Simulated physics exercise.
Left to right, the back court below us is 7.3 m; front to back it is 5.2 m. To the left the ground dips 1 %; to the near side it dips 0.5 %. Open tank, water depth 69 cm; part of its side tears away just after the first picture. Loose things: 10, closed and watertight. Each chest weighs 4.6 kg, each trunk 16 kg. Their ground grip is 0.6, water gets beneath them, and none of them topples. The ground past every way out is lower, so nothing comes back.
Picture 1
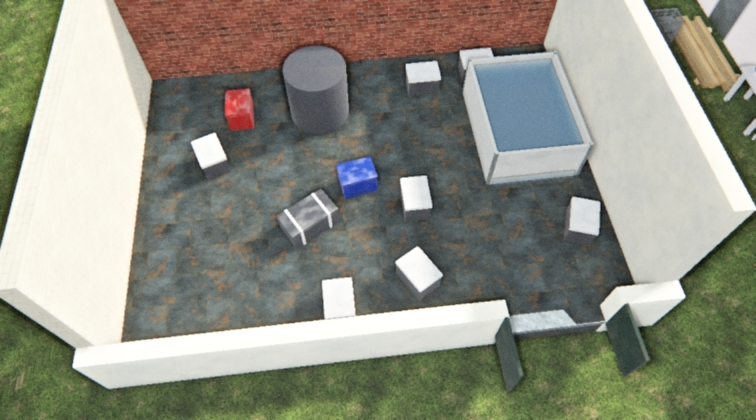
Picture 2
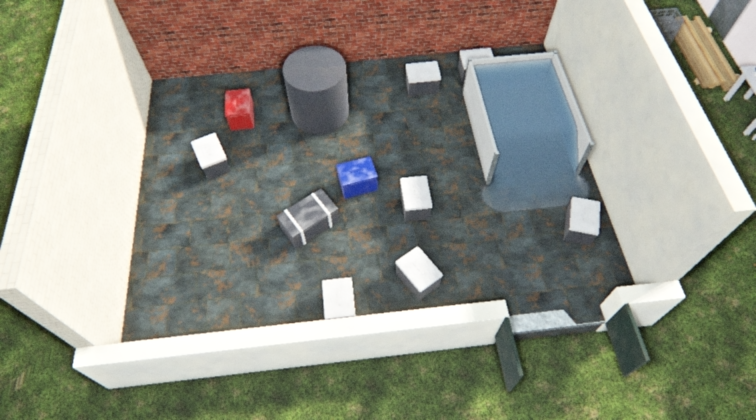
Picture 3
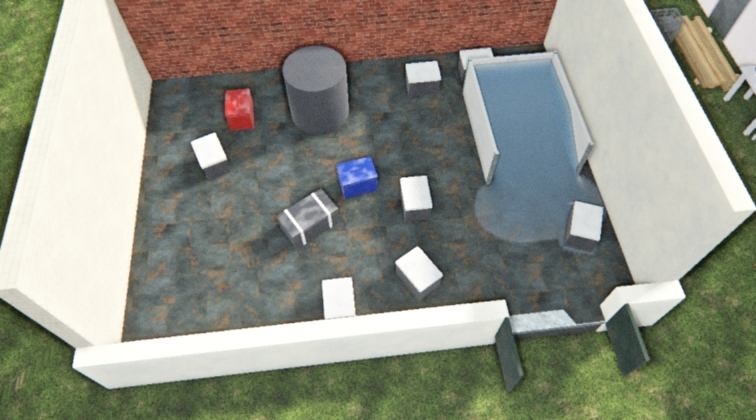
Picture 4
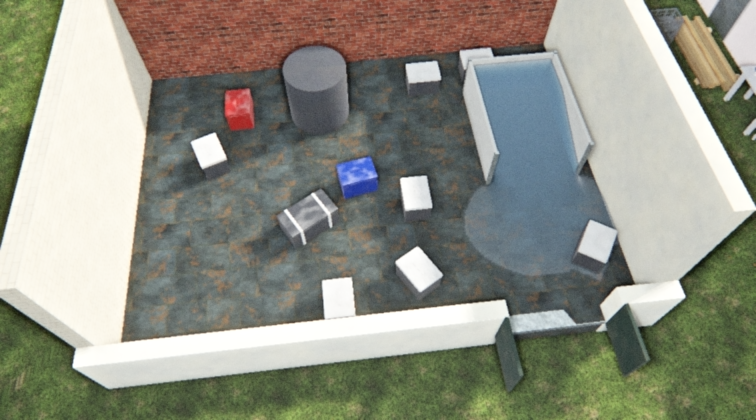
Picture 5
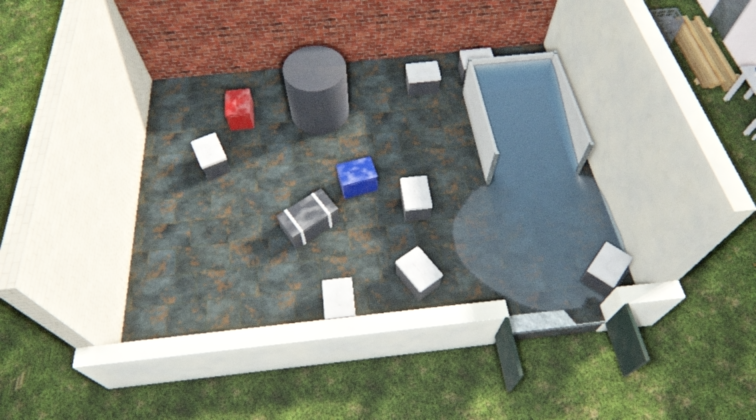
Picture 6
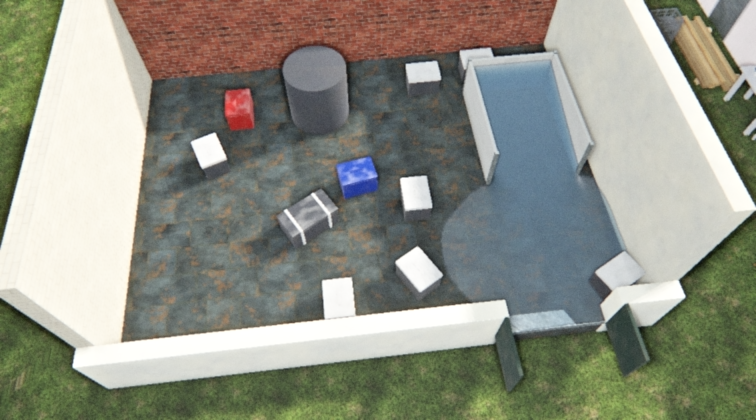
The footage shows a walled court with scattered boxes, a grey cylinder and an open tank whose near side gives way, letting water spread across the floor and push one white box toward the gateway while the others stay still.
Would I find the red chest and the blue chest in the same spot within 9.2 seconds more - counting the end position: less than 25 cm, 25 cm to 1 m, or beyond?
In short: Red chest effectively unmoved, blue chest effectively unmoved.
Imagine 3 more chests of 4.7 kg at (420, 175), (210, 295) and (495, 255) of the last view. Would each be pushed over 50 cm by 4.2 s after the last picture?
Going through them in the order asked, they come out shy of the mark, clear of the mark and clear of the mark.
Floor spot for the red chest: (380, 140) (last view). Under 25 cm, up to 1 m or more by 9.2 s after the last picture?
Short answer: It hardly moves.
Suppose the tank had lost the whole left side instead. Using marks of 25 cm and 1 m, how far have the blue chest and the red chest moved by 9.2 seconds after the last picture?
Then the blue chest goes a great distance and the red chest goes a great distance.
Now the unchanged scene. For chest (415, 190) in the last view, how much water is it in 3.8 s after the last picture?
0 cm.
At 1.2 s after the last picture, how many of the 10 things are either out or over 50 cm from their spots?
I count 2 of them.
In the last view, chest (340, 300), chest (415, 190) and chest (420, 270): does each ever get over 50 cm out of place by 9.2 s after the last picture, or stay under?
The first topped the threshold, the second never reached the threshold, and the third topped the threshold.
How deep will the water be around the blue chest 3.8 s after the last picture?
Close to 1 centimetres.
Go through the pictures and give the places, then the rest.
In the first frame, the red chest at (238, 102), on the bottom; the blue chest at (357, 171) rests on the ground; water covers 2.7 m2; 0 of 10 have shifted.
In the second frame, the red chest at (238, 102), on the bottom; the blue chest at (357, 171) rests on the ground; water covers 3.5 m2; 0 of 10 have shifted.
In the third frame, the red chest at (238, 102), on the bottom; the blue chest at (357, 171) rests on the ground; water covers 4.5 m2; 1 of 10 have shifted.
In the fourth frame, the red chest at (238, 102) rests on the ground; the blue chest at (357, 171), on the bottom; 5.7 m2 under water; 1 of 10 have shifted.
In the fifth frame, the red chest at (238, 102) rests on the ground; the blue chest at (357, 171) rests on the ground; water covers 7.0 m2; 1 of 10 have shifted.
In the sixth frame, the red chest at (238, 102) rests on the ground; the blue chest at (357, 171) rests on the ground; water covers 8.2 m2; 1 of 10 have shifted.
Then, 1.2 s after the last picture the red chest is near (238, 102), 0.0 m from its start, aground; the blue chest is near (357, 171), 0.0 m from its start, aground; 0 of 10 are out; 1 afloat.
Then, 3.8 s after the last picture the red chest is near (238, 102), 0.0 m from its start, aground; the blue chest is near (357, 171), 0.0 m from its start, aground; 1 of 10 are out; 0 afloat.
Then, 6.2 s after the last picture the red chest is near (238, 102), 0.0 m from its start, aground; the blue chest is near (356, 166), 0.1 m from its start, aground; 1 of 10 are out; 2 afloat.
Then, 9.2 s after the last picture the red chest is near (238, 102), 0.0 m from its start, aground; the blue chest is near (356, 166), 0.1 m from its start, aground; 1 of 10 are out; 3 afloat.
